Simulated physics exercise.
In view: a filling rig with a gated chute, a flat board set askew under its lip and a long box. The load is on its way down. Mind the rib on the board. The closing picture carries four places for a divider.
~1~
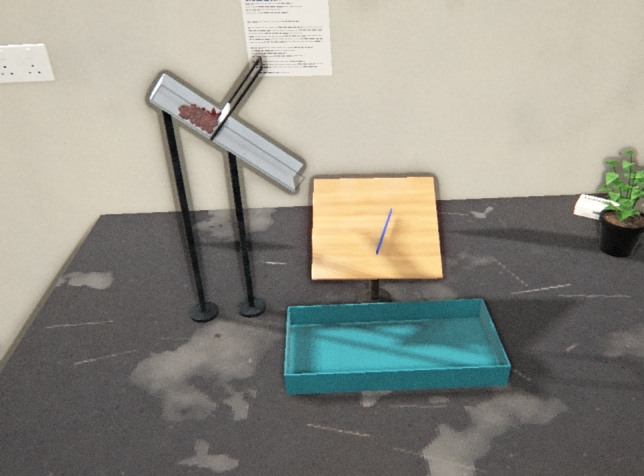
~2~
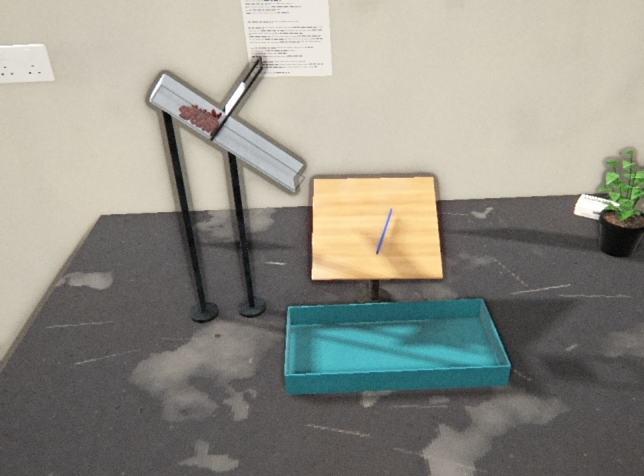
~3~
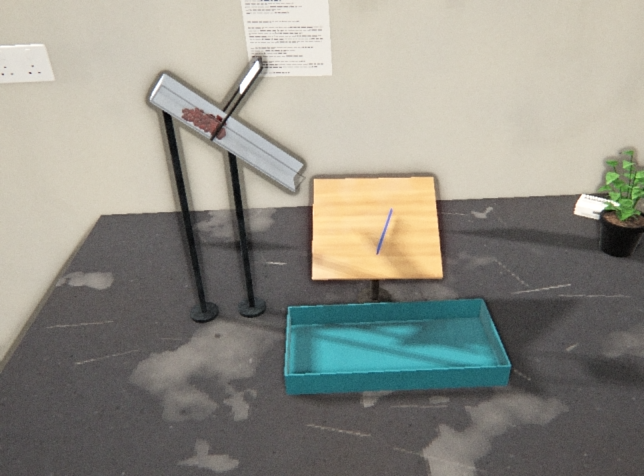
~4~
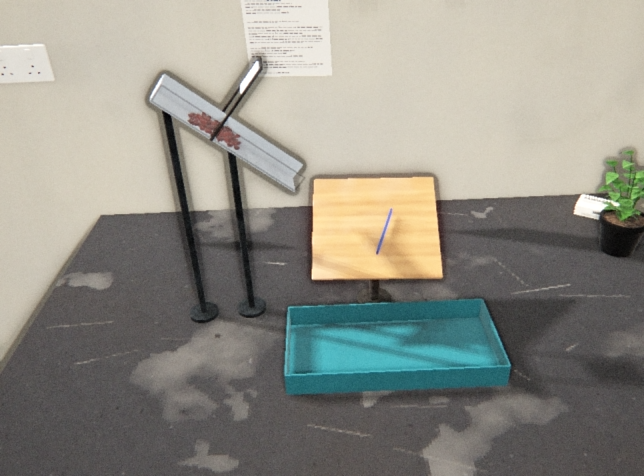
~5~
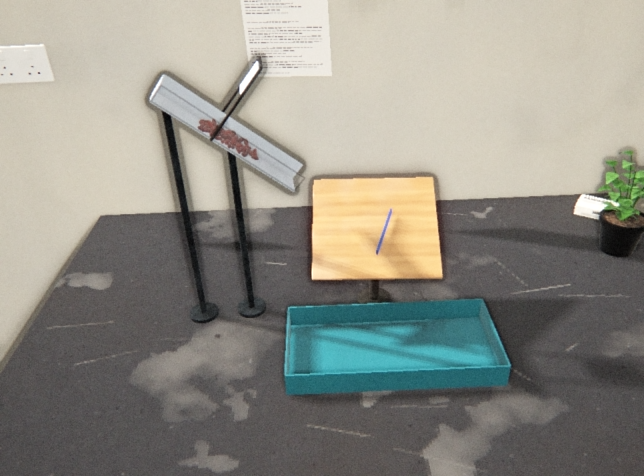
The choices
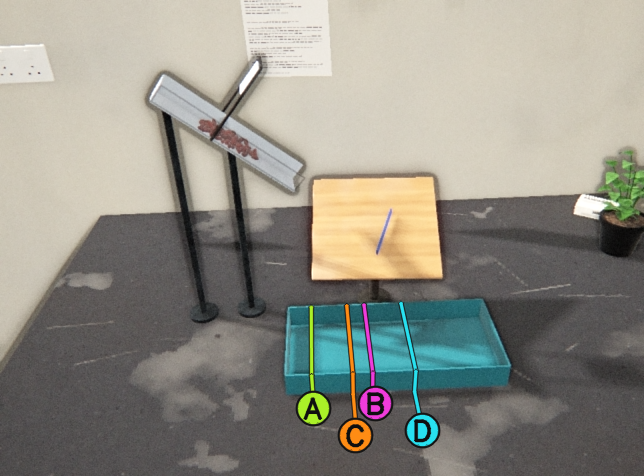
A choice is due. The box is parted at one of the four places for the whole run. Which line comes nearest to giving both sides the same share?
Choose B.
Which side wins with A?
Right.
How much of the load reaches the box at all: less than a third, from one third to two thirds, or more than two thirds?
It is more than two thirds.
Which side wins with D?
The left side.
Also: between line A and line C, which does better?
Line C.
On the marked copy, line A crosses the front rim at (311, 374); line B crosses the front rim at (372, 372); line C crosses the front rim at (352, 373); line D crosses the front rim at (415, 370).
If A is chosen, of what is caught, just a few on the left of the divider, almost all on the right.
If B is chosen, of what is caught, roughly half on the left of the divider, roughly half on the right.
If C is chosen, of what is caught, about a tenth on the left of the divider, the larger part on the right.
If D is chosen, of what is caught, almost all on the left of the divider, about a tenth on the right.
